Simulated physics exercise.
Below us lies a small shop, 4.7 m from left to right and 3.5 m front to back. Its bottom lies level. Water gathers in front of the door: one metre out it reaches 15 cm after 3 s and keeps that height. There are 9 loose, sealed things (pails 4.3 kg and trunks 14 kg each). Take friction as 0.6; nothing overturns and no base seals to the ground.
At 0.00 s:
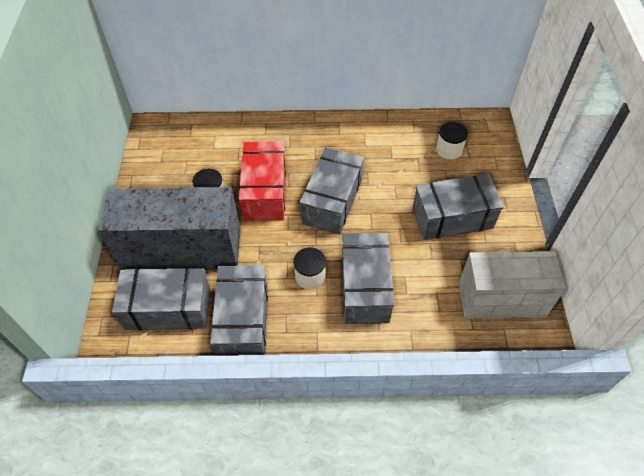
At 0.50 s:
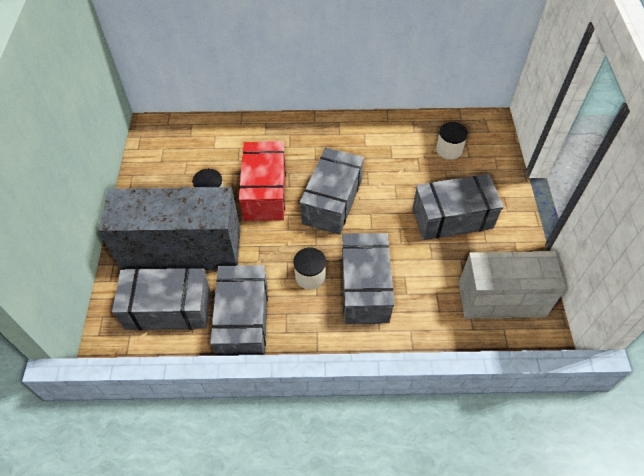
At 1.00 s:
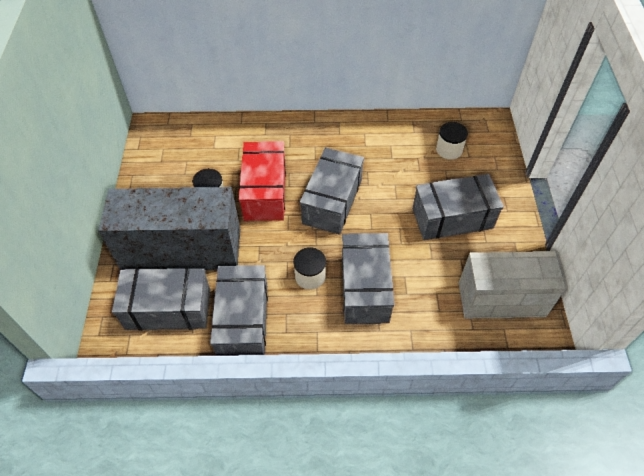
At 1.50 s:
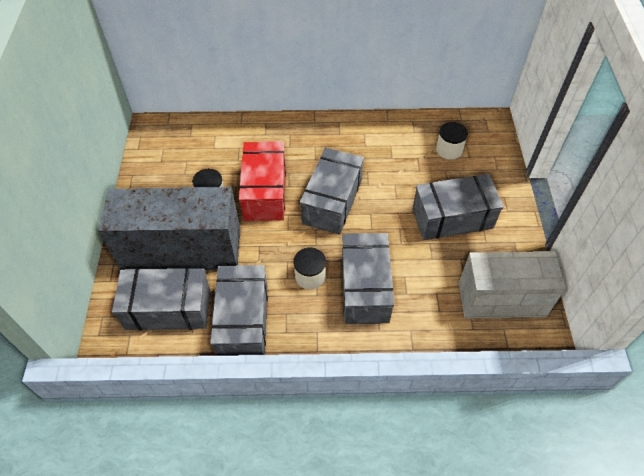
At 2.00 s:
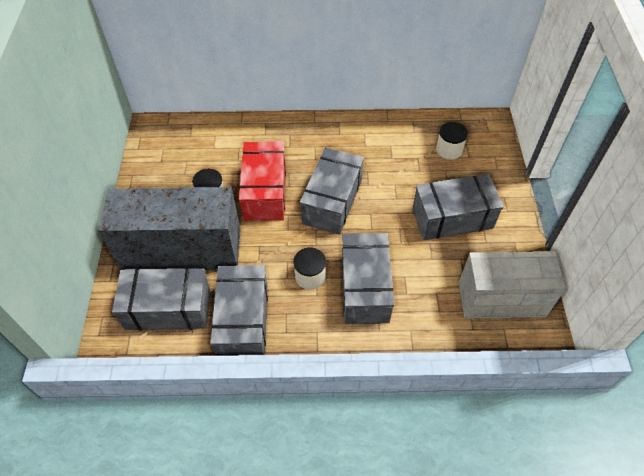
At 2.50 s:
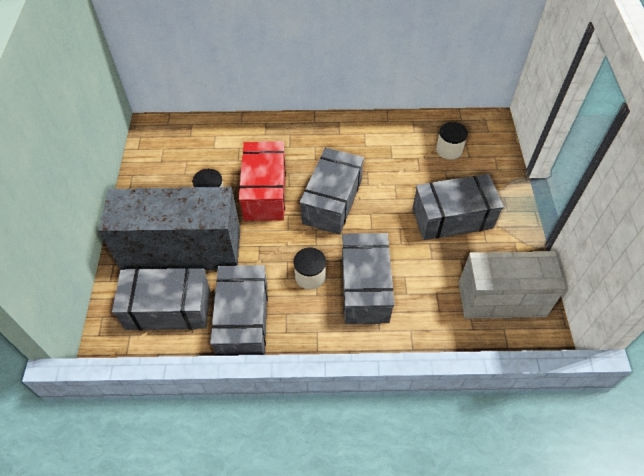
Small wood-floored shop with grey trunks and one red trunk standing still, as water begins spreading in through the right-hand doorway.
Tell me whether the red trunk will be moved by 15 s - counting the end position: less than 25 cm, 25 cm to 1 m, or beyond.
The red trunk travels far.
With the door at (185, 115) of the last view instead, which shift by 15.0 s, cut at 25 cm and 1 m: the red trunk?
Then the red trunk travels far.
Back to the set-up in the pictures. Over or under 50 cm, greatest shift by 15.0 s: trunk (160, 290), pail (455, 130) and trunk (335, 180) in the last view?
In that order: Short of it, less, more.
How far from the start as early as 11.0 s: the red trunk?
Roughly 30 cm by then.
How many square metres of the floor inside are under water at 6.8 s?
Roughly 10.5 m2.
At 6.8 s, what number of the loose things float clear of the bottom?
1 of them.
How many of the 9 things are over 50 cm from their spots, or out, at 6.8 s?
1 of them.
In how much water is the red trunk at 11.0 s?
About 5 cm.
After 3.5 s the red trunk is near (262, 169), 0.0 m from its start, aground; 0 afloat.
After 6.8 s the red trunk is near (262, 169), 0.0 m from its start, aground; 1 afloat.
After 11.0 s the red trunk is near (233, 159), 0.3 m from its start, aground; 4 afloat.
After 15.0 s the red trunk is near (148, 142), 1.3 m from its start, afloat; 8 afloat.
